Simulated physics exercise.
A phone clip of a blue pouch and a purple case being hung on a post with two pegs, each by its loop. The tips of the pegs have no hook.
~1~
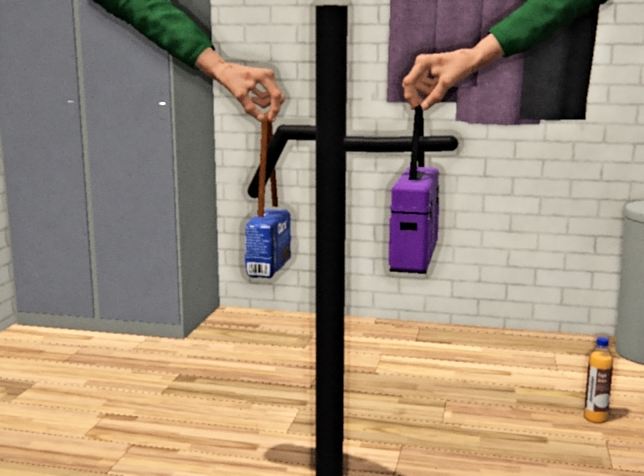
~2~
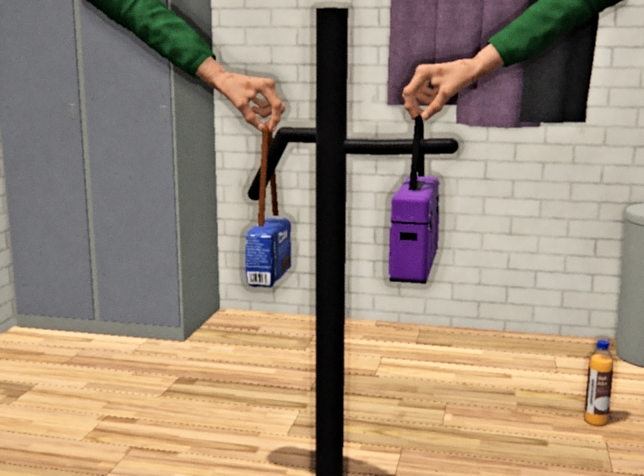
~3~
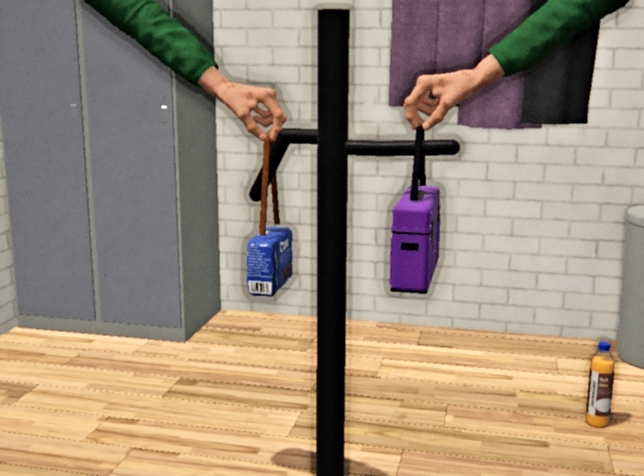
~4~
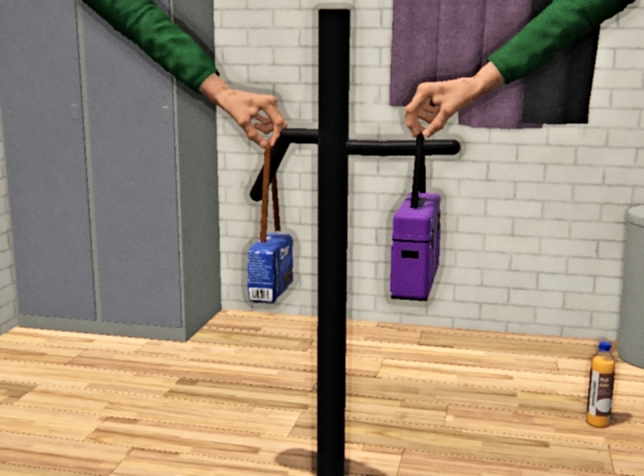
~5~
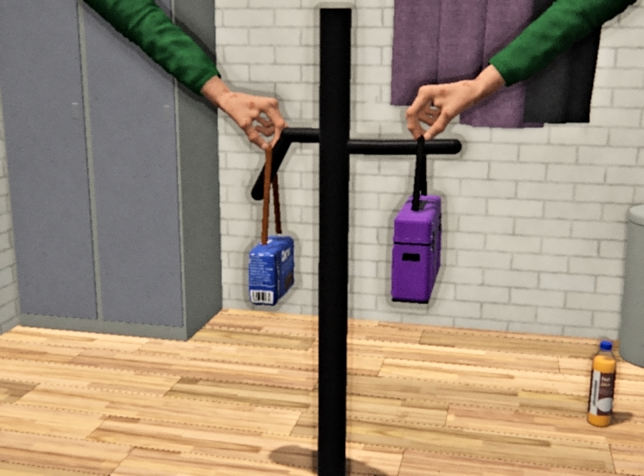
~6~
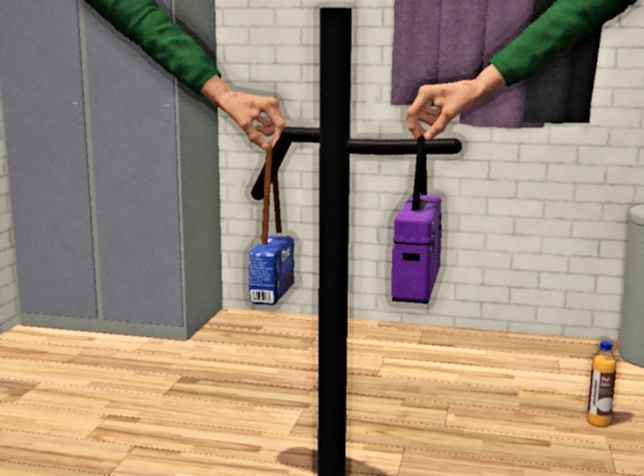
In a room with a white brick wall and a wooden floor, two green-sleeved arms hold a blue pouch and a purple case by their loops at a black post with two pegs, the left one sloping down. The hands lower both items slightly together, then stay nearly still, fingers still gripping the loops.
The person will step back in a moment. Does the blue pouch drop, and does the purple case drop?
Blue pouch: Yes. Purple case: No.
Then, 0.34 s later than the last view, blue pouch falling near (274, 431); purple case hanging from its loop near (418, 247).
Then, 0.54 s later than the last view, blue pouch on the floor; purple case hanging from its loop near (418, 247).
Finally, blue pouch on the floor; purple case hanging from its loop near (417, 248). The blue pouch comes down and the purple case stays hanging.
